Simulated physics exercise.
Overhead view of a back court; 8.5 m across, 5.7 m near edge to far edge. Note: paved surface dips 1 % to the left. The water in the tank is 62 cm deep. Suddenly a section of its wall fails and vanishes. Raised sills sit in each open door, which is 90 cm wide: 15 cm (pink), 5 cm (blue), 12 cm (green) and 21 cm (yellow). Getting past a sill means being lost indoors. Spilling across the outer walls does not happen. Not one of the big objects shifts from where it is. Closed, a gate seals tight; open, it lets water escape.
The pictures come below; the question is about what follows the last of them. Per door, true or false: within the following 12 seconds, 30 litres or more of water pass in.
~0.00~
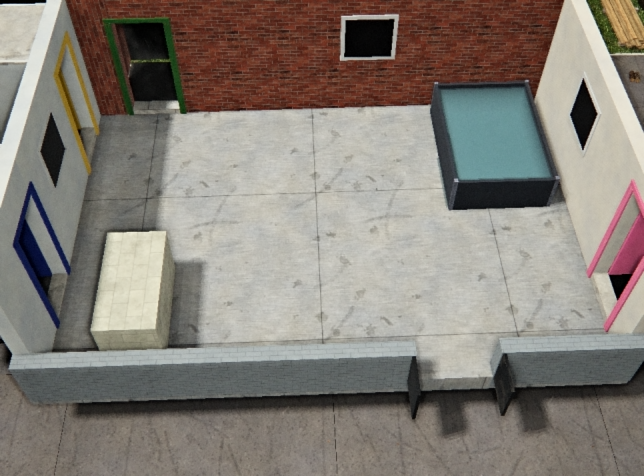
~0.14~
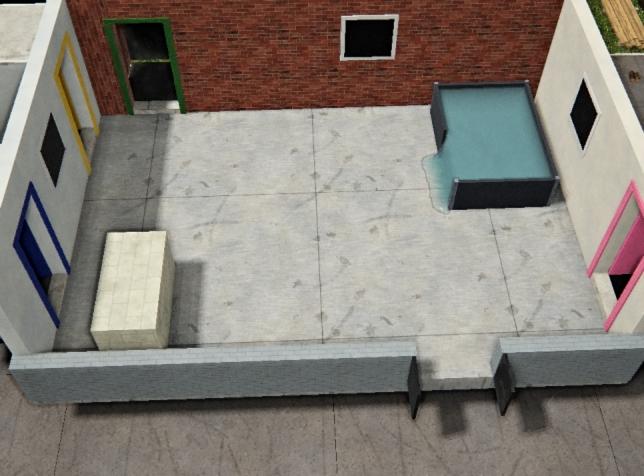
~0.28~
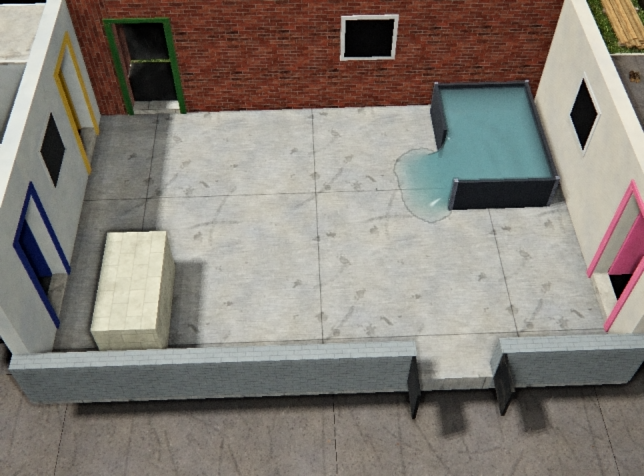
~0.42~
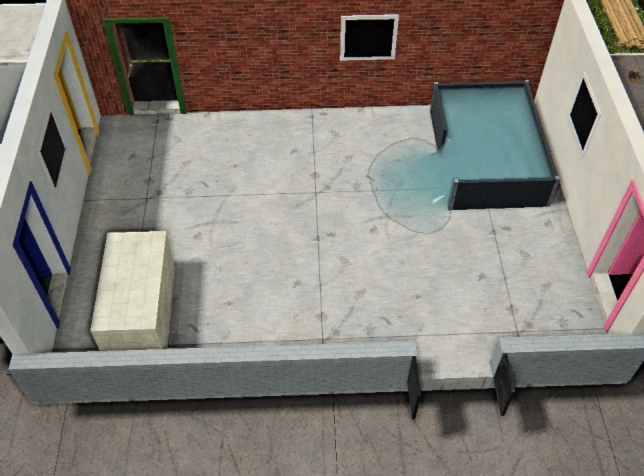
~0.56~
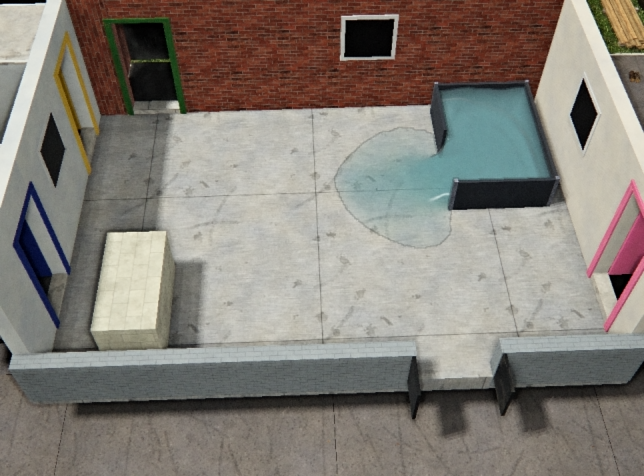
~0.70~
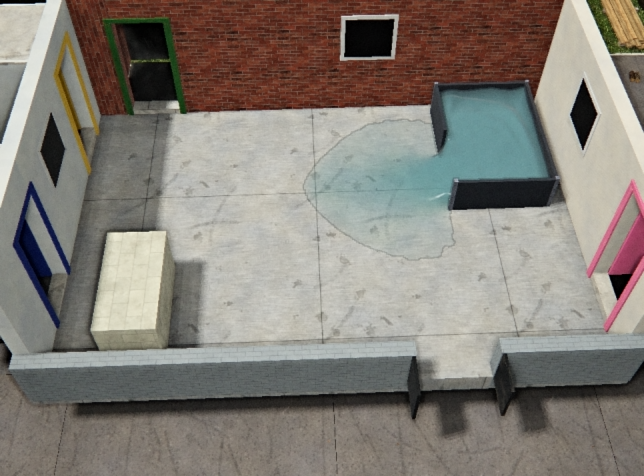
Pink door: False. Blue door: True. Green door: False. Yellow door: False.
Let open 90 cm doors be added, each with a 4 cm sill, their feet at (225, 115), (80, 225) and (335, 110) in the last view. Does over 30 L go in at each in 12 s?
In turn: Over, past it, under.
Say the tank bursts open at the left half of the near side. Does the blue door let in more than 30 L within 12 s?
Then the blue door ends up within bounds.
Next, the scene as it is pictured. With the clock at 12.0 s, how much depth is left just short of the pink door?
Close to 0.0 cm of depth.
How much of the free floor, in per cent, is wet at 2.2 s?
Near 55 per cent is wet.
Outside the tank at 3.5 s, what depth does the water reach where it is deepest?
It gets to some 26 cm.
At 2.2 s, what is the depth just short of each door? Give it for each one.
Depths: Pink door 0 cm, blue door 0 cm, green door 0 cm, yellow door 0 cm.
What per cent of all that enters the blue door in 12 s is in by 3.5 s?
5 per cent, roughly.
After 1.4 s water covers 30 % of the floor and is deepest (35 cm) near (440, 191); pink door not reached, blue door not reached, green door not reached, yellow door not reached.
After 2.2 s water covers 55 % of the floor and is deepest (26 cm) near (440, 191); pink door not reached, blue door not reached, green door not reached, yellow door not reached.
After 3.5 s water covers 70 % of the floor and is deepest (26 cm) near (101, 119); pink door not reached, blue door 8 cm at the sill, 4 L in, green door 7 cm at the sill, 0 L in, yellow door 18 cm at the sill, 0 L in.
After 7.0 s water covers 70 % of the floor and is deepest (16 cm) near (105, 325); pink door not reached, blue door 12 cm at the sill, 49 L in, green door 10 cm at the sill, 4 L in, yellow door 11 cm at the sill, 1 L in.
After 12.0 s water covers 80 % of the floor and is deepest (11 cm) near (82, 211); pink door not reached, blue door 8 cm at the sill, 131 L in, green door 9 cm at the sill, 4 L in, yellow door 10 cm at the sill, 1 L in.
